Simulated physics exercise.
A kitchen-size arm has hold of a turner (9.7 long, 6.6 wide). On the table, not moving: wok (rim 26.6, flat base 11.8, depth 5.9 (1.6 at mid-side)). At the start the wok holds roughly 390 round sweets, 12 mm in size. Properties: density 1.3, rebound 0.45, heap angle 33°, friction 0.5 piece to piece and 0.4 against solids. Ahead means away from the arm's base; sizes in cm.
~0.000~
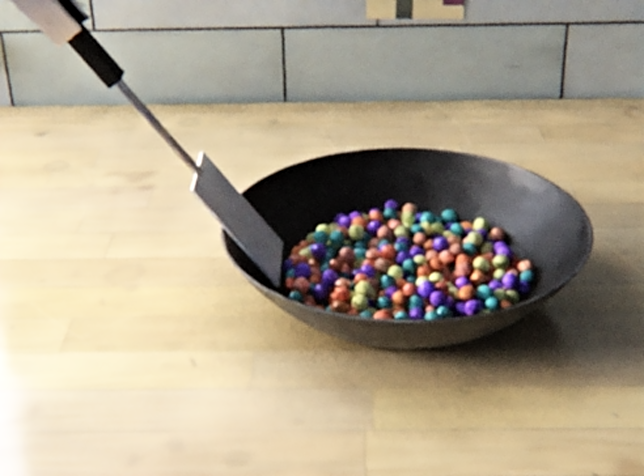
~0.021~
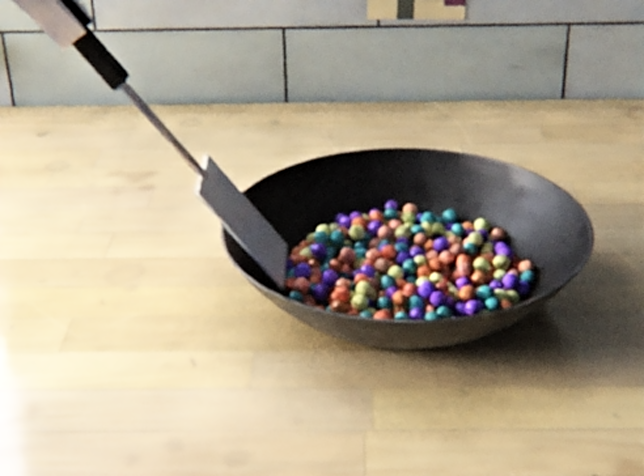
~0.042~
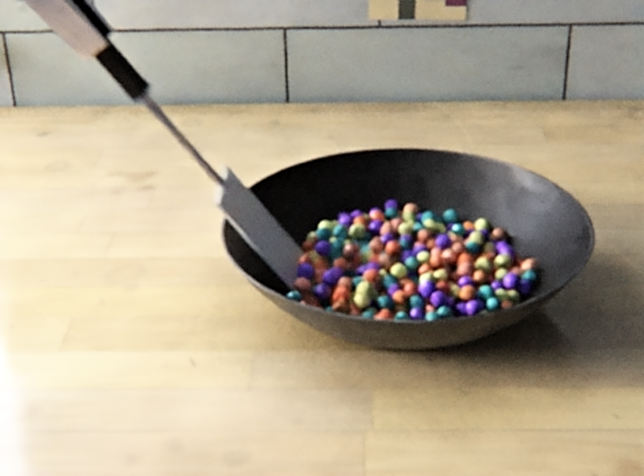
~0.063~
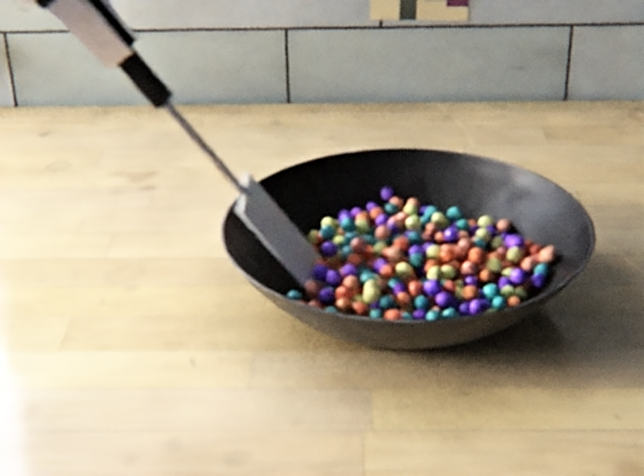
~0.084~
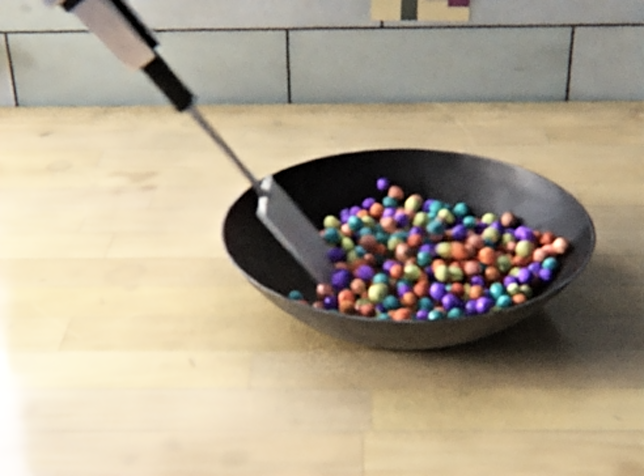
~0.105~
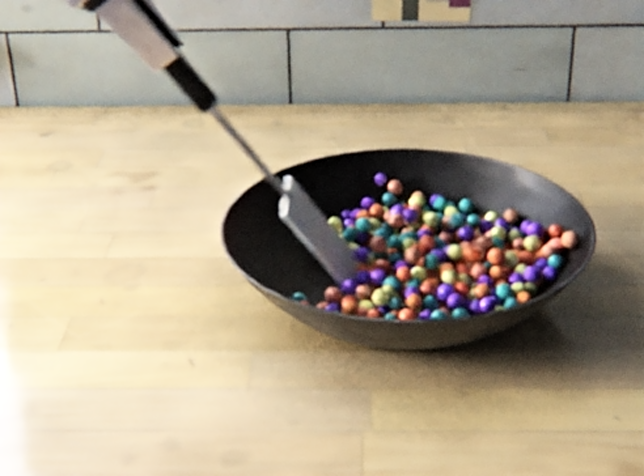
On a wooden counter, a robot arm's turner moved rightward through a dark wok of small round colourful sweets, pushing them away from the left side and bunching them toward the right.
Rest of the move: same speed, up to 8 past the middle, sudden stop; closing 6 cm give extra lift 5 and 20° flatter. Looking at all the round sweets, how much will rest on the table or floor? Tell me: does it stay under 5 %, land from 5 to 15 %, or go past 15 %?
It lands from 5 to 15 %.
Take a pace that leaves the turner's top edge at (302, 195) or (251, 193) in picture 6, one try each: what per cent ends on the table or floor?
Close to 10 per cent in the first try and close to 5 per cent in the second.
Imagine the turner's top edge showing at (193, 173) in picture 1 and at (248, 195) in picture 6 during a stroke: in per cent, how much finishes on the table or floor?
It works out to about 5 %, more or less.
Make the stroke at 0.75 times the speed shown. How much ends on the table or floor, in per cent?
Around 10 percent would finish on the table or floor.
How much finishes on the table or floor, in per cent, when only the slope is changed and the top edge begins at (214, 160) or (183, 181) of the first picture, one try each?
About 10 and 10 per cent.
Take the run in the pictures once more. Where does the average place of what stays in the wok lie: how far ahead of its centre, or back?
The balance point lies close to 4.0 cm ahead.
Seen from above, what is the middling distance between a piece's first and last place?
Level distance of roughly 4 cm.
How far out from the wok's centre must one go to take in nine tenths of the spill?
Around 40 centimetres.
After 0.16 s, sloping 54°, highest piece 6 above the table; 393 in the wok.
After 0.21 s, sloping 45°, highest piece 7 above the table; 393 in the wok.
After 0.43 s, sloping 34°, highest piece 7 above the table; 359 in the wok, 15 on the table or floor, 19 on the blade or in flight.
After 1.48 s, sloping 34°, highest piece 6 above the table; 359 in the wok, 34 on the table or floor.
At rest, 359 in the wok, 34 on the table or floor. That is 9 % on the table or floor.
